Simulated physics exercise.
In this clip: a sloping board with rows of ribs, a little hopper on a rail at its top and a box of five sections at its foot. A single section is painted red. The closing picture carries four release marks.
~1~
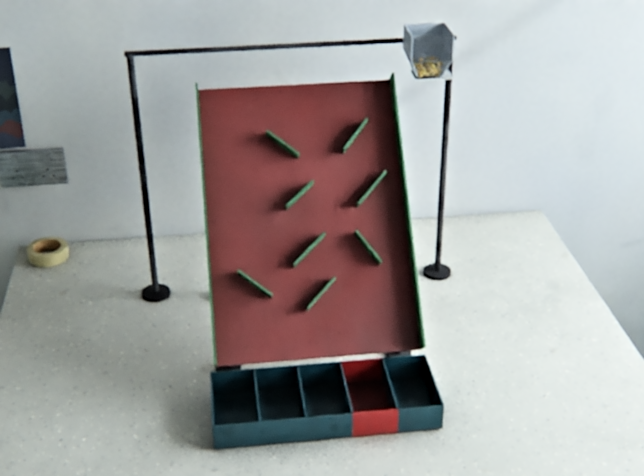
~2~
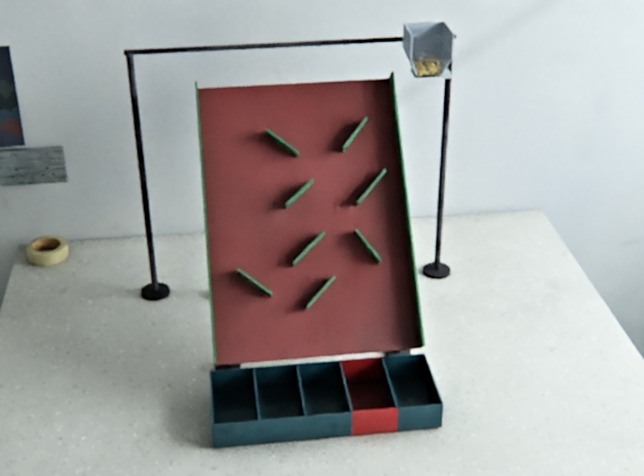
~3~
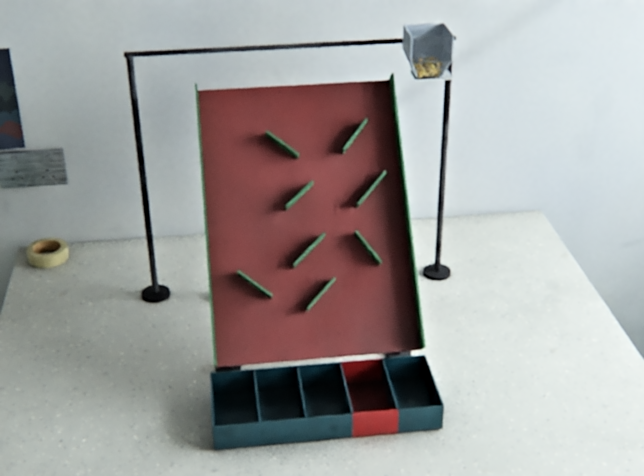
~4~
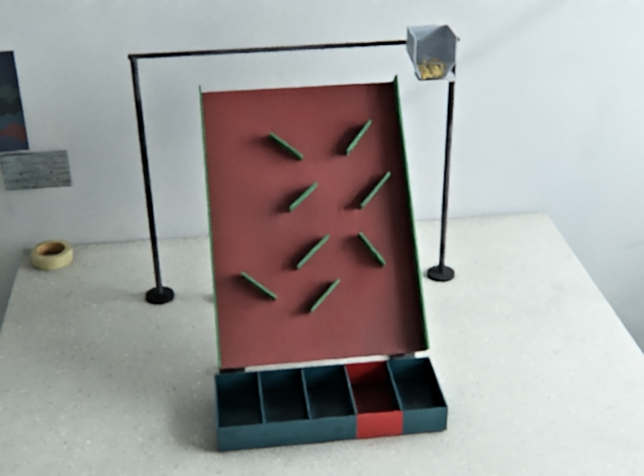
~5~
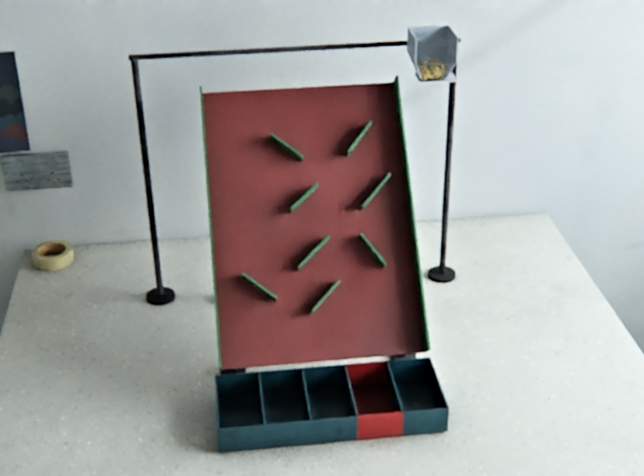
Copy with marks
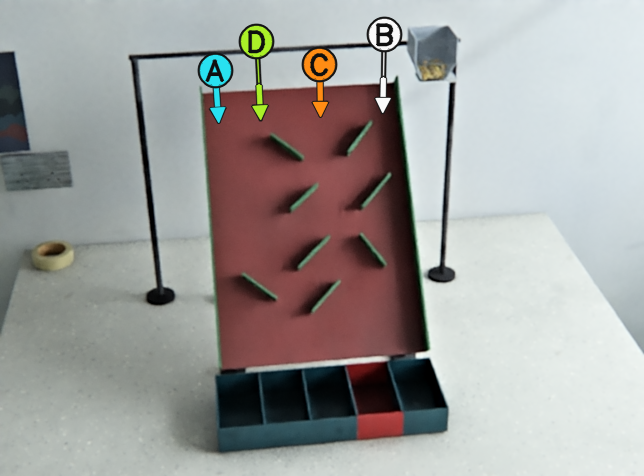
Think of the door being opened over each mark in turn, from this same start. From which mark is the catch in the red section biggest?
Choose C.
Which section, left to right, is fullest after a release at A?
It is the first one.
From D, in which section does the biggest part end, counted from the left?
The third from the left.
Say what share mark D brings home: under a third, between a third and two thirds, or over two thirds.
Under a third.
On the marked copy, mark A meets the board at (218, 117); mark B meets the board at (382, 107); mark C meets the board at (320, 111); mark D meets the board at (260, 114).
If A is chosen, none in the red section, nearly all in other sections, a stray few outside the box.
If B is chosen, a stray few in the red section, nearly all in other sections.
If C is chosen, about half in the red section, about half in other sections.
If D is chosen, a small part in the red section, nearly all in other sections.
